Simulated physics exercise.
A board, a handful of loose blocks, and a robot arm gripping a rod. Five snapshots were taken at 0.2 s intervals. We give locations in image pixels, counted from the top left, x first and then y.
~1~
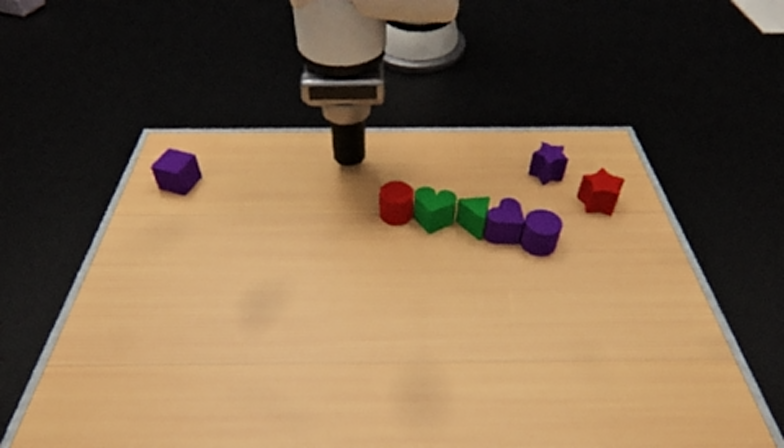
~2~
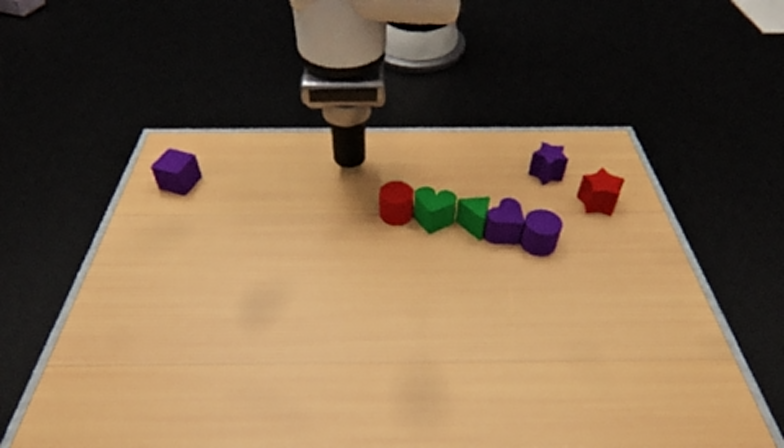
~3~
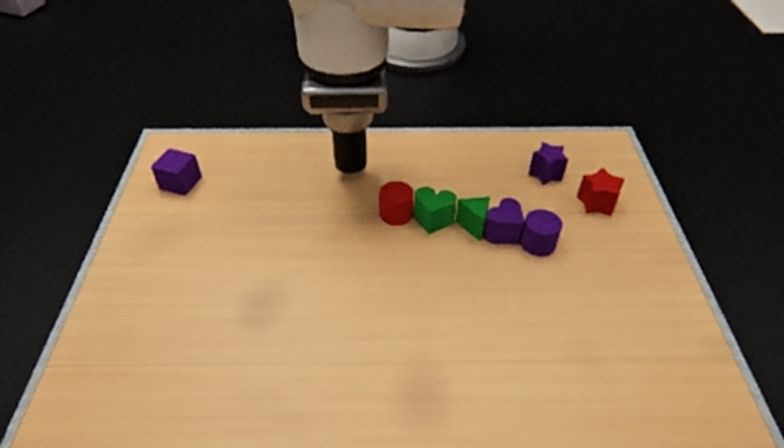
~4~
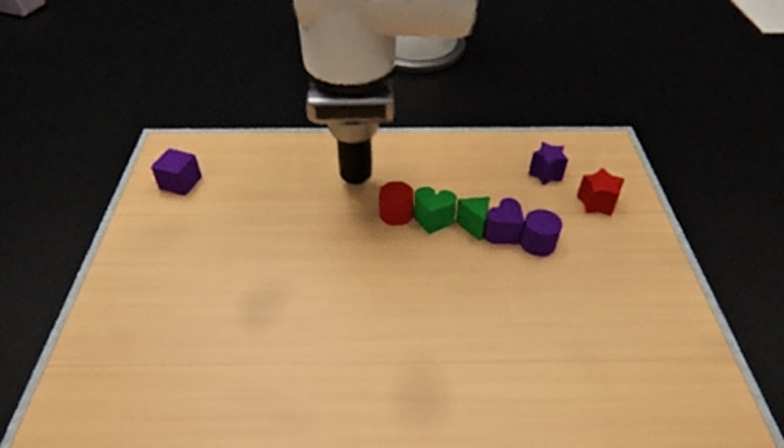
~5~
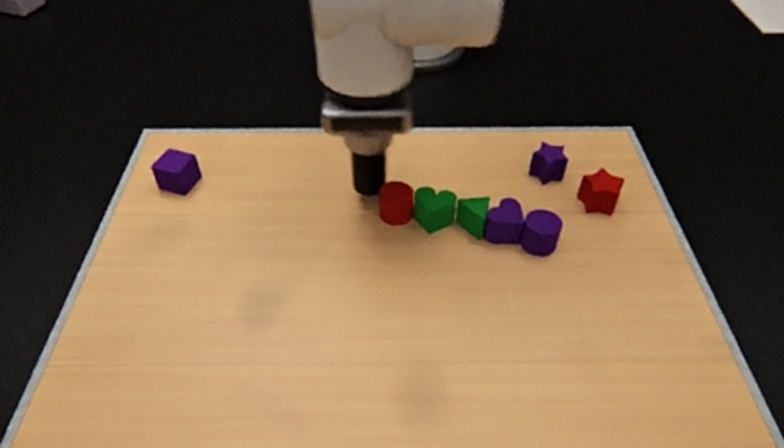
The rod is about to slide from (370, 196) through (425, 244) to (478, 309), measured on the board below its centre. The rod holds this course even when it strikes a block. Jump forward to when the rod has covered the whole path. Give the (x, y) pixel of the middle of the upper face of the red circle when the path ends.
By then it is at (506, 319).
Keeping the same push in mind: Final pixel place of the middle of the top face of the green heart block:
It ends at (463, 213).
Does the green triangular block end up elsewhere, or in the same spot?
Once the path ends, it is somewhere new.
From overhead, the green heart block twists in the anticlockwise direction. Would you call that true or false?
The statement is true.
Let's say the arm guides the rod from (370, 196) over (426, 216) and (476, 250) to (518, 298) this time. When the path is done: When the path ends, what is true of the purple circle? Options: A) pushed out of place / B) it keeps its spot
A
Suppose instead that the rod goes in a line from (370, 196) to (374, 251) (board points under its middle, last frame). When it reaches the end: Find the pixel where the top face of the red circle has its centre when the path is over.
It sits at (408, 209).
On the path given first. One third of the way, rod at (408, 216); red circle at (429, 227); green heart block at (458, 207), turned 80° anticlockwise; green triangular block at (483, 202), turned 20° clockwise.
Two thirds of the way, rod at (444, 253); red circle at (466, 269); green heart block at (463, 213), turned 115° anticlockwise; green triangular block at (485, 199); purple heart block at (511, 211).
At the end, rod at (480, 299); red circle at (506, 319); green heart block at (463, 213), turned 115° anticlockwise; green triangular block at (485, 199); purple heart block at (511, 211).
